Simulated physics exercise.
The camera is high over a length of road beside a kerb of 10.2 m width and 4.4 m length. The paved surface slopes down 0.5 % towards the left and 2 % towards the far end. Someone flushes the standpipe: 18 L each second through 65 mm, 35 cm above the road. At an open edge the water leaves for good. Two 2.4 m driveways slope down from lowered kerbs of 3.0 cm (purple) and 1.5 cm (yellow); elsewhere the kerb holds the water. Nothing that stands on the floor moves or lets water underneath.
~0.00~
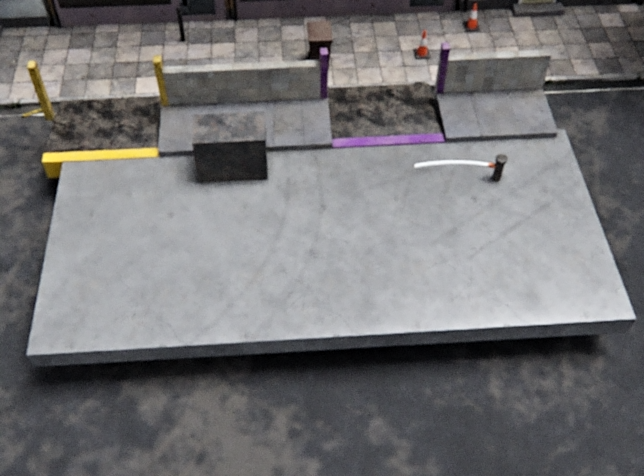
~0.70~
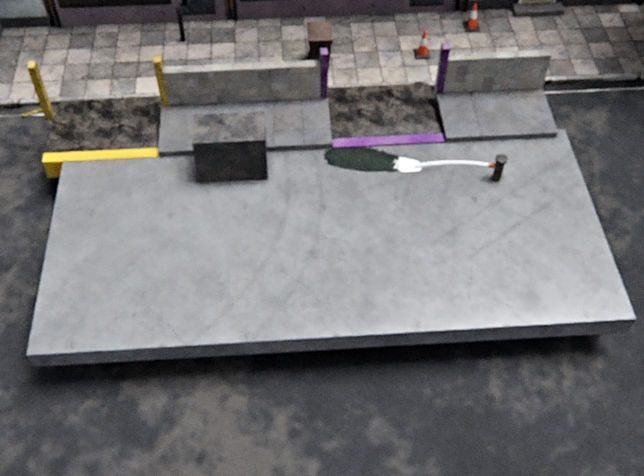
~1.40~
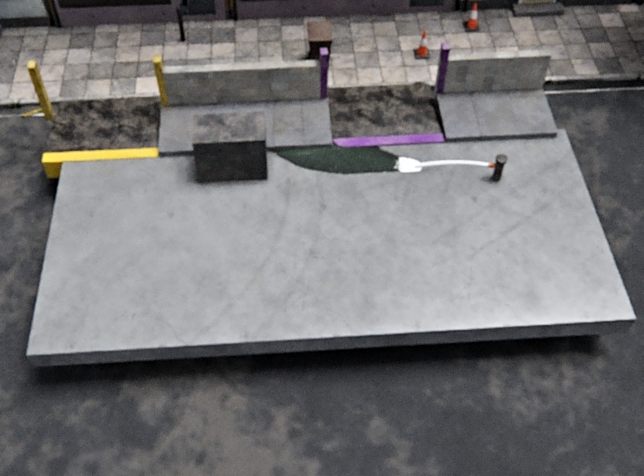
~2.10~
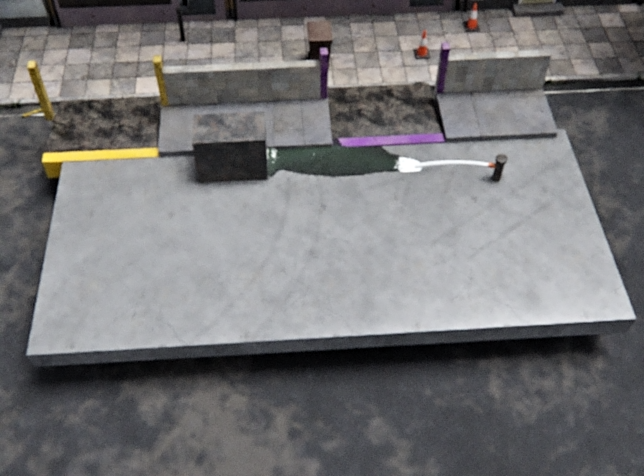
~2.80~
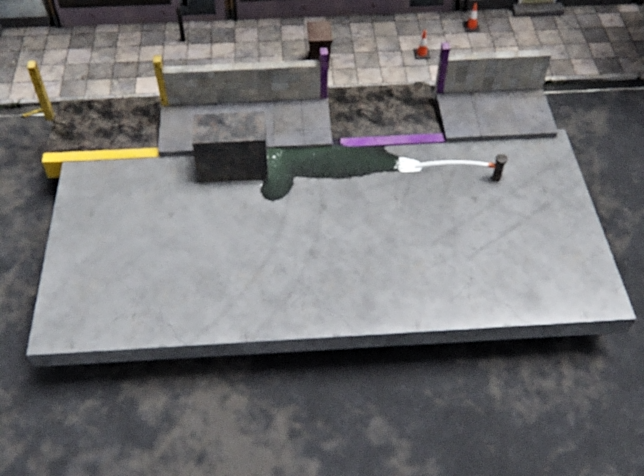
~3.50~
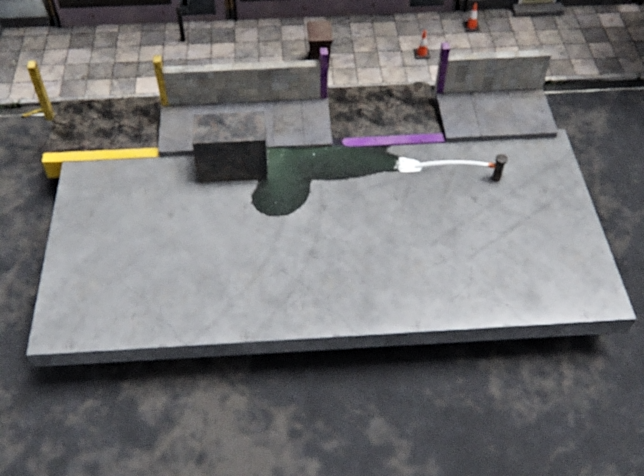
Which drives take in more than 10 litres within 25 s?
One by one: At the purple drive it goes over the limit; at the yellow drive it exceeds the limit.
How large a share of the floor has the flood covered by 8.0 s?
Some 20 per cent of it.
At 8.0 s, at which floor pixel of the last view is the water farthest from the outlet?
At about (203, 230).
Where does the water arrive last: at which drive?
Last comes the yellow one.
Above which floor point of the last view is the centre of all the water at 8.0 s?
At about (302, 190).
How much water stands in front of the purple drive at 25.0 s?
Some 2.0 cm.
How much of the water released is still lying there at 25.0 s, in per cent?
Roughly 86 in a hundred.
After 5.0 s water covers 10 % of the floor and is deepest (9 cm) near (275, 153); purple drive 0.84 cm at the lowered kerb, 1 L in, yellow drive not reached.
After 8.0 s water covers 20 % of the floor and is deepest (9 cm) near (275, 153); purple drive 0.87 cm at the lowered kerb, 2 L in, yellow drive not reached.
After 12.0 s water covers 25 % of the floor and is deepest (10 cm) near (275, 153); purple drive 1 cm at the lowered kerb, 3 L in, yellow drive not reached.
After 16.0 s water covers 35 % of the floor and is deepest (12 cm) near (275, 153); purple drive 1.1 cm at the lowered kerb, 5 L in, yellow drive 1.1 cm at the lowered kerb, 0 L in.
After 25.0 s water covers 45 % of the floor and is deepest (13 cm) near (275, 153); purple drive 1.9 cm at the lowered kerb, 19 L in, yellow drive 2.5 cm at the lowered kerb, 19 L in.
